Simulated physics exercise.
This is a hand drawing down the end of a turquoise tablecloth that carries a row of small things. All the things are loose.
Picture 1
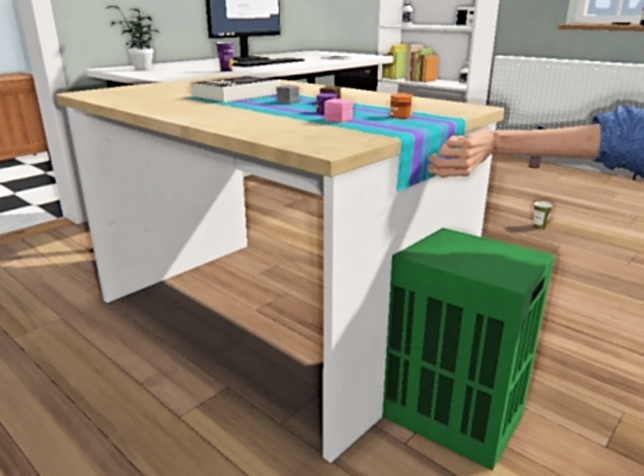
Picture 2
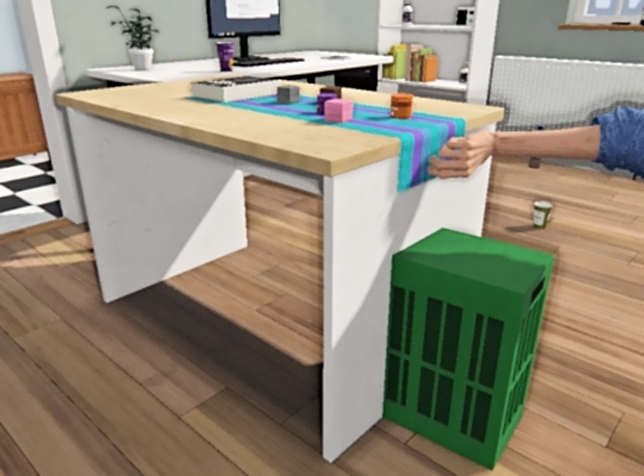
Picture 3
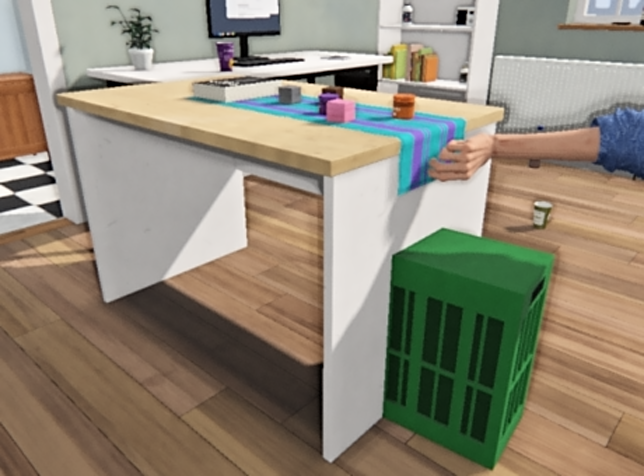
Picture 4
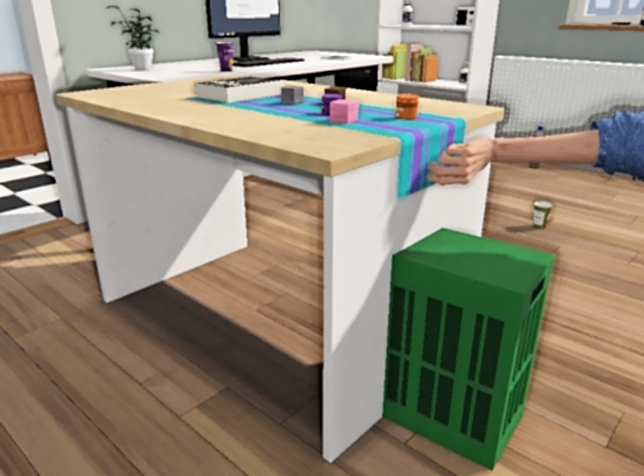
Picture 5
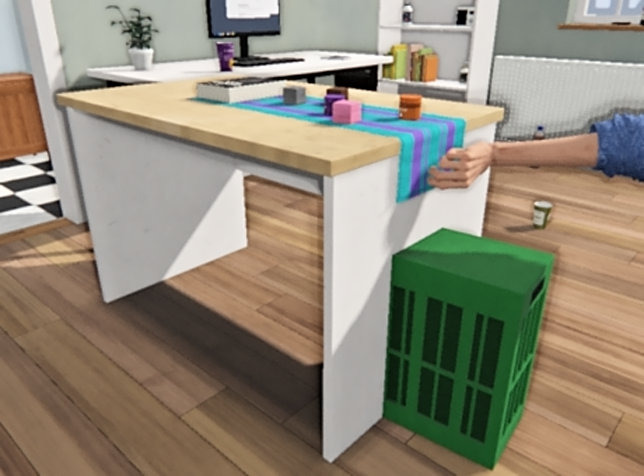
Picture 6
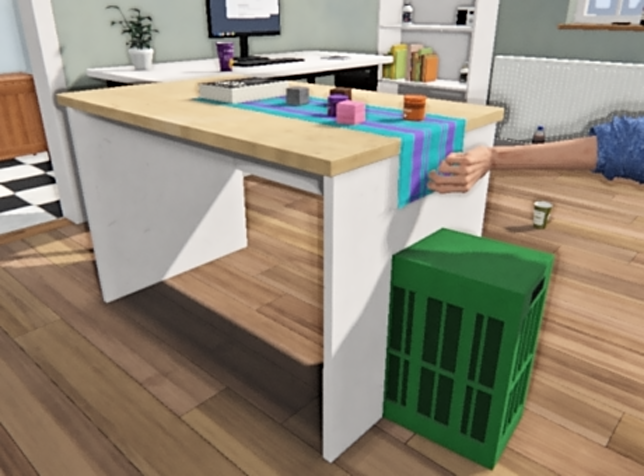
A hand at the right slowly drew the hanging end of a turquoise and purple cloth down the side of a table, and the small pots and cubes on it shifted slightly to the right.
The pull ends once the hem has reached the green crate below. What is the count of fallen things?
Over the edge go one.
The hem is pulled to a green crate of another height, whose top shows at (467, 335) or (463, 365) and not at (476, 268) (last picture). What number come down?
Over the edge go 3 and 4.
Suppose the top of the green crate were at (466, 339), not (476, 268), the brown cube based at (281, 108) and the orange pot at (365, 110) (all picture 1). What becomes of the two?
The brown cube keeps its place on top; the orange pot drops off.
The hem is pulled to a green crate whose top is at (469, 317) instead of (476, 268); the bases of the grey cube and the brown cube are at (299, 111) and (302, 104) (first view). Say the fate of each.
The grey cube remains up; the brown cube holds on.
Soon after, hem near (429, 227); all still up.
Then, hem on the crate; orange pot gone.
At rest, hem on the crate; orange pot gone. The desk loses one.
